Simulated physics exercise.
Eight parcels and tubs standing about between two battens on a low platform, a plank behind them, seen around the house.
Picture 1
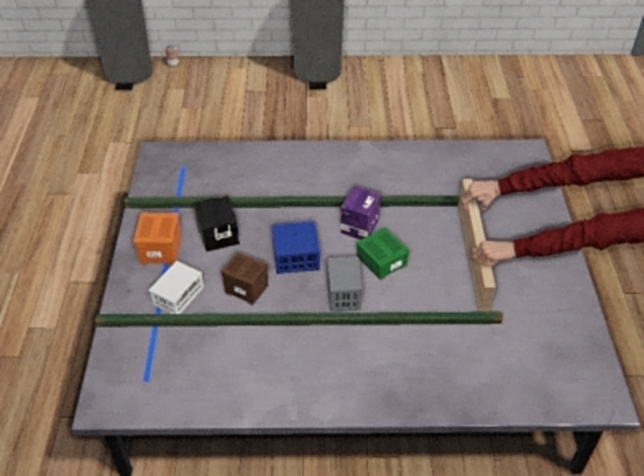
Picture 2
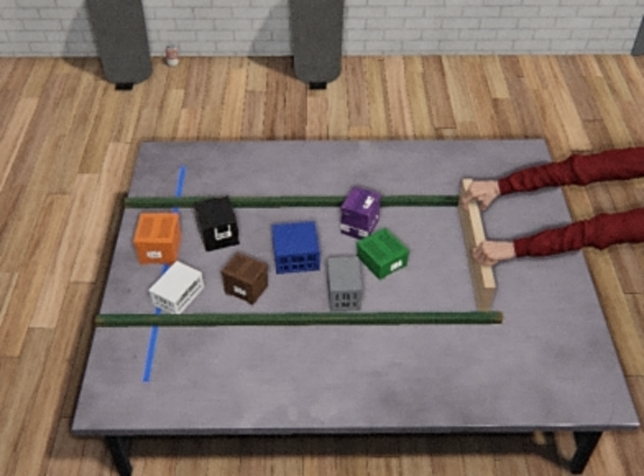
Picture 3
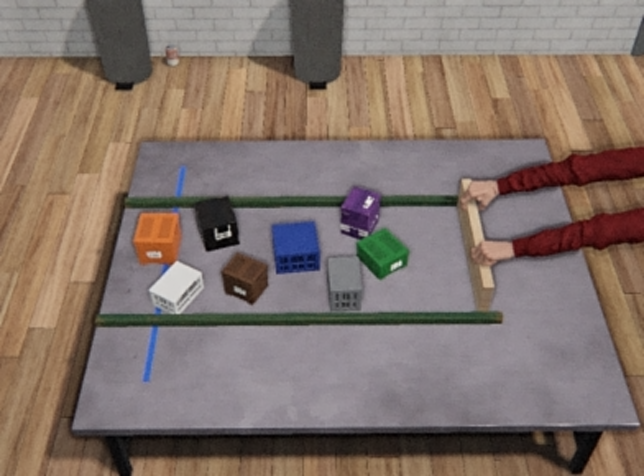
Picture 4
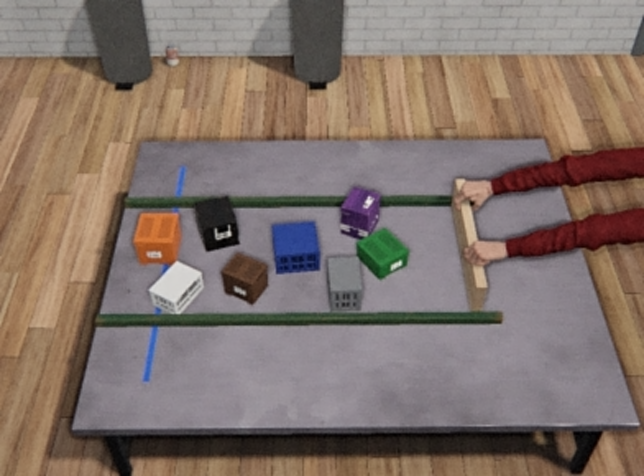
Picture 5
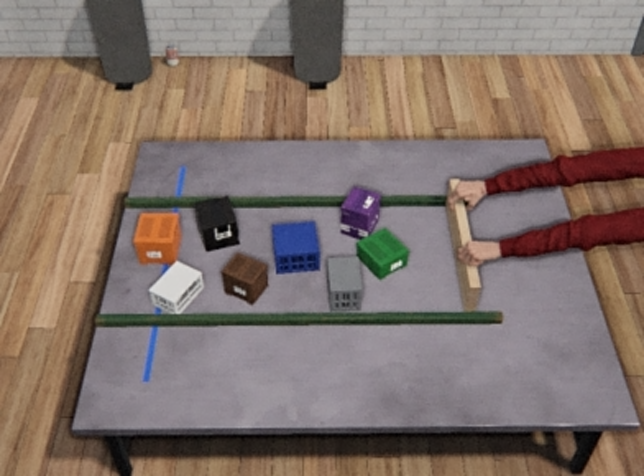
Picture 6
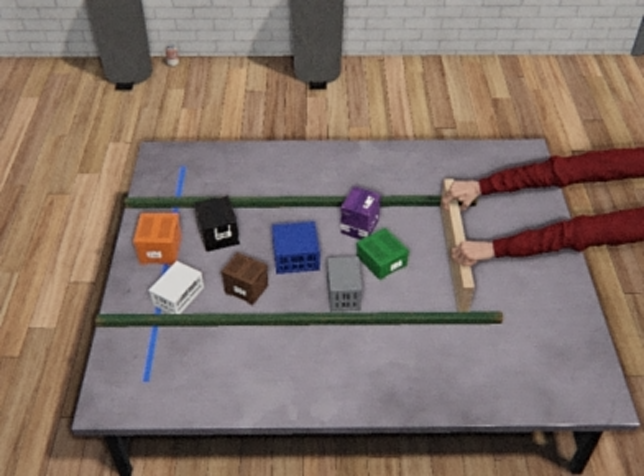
The clip opens on eight coloured crates and boxes spread between two green battens on a grey platform, with a blue line at the left and red-sleeved hands holding a wooden plank at the right. The hands keep the plank nearly still, then slide it slightly left, while the crates stay put.
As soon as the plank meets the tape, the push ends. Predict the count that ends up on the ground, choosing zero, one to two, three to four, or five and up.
The count is three to four.
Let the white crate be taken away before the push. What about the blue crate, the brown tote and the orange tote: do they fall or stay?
The blue crate goes over; the brown tote survives; the orange tote goes over.
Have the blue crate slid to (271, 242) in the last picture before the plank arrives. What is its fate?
In this case the blue crate does not stay.
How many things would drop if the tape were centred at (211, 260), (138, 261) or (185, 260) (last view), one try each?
First 1, then 5, then 2.
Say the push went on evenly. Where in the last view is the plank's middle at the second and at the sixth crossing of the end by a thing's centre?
At (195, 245) for the second, at (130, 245) for the sixth.
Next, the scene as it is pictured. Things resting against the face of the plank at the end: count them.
My count gives 3.
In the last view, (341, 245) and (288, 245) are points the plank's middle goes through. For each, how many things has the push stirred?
By then 4, and later 7.
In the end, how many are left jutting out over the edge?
Counting them gives 2.
Soon after, none off yet; orange tote at rest near (159, 239); white crate at rest near (177, 289); black box at rest near (217, 223).
In the end, the number that fall off is three or four; gone, blue crate, white crate and orange tote.
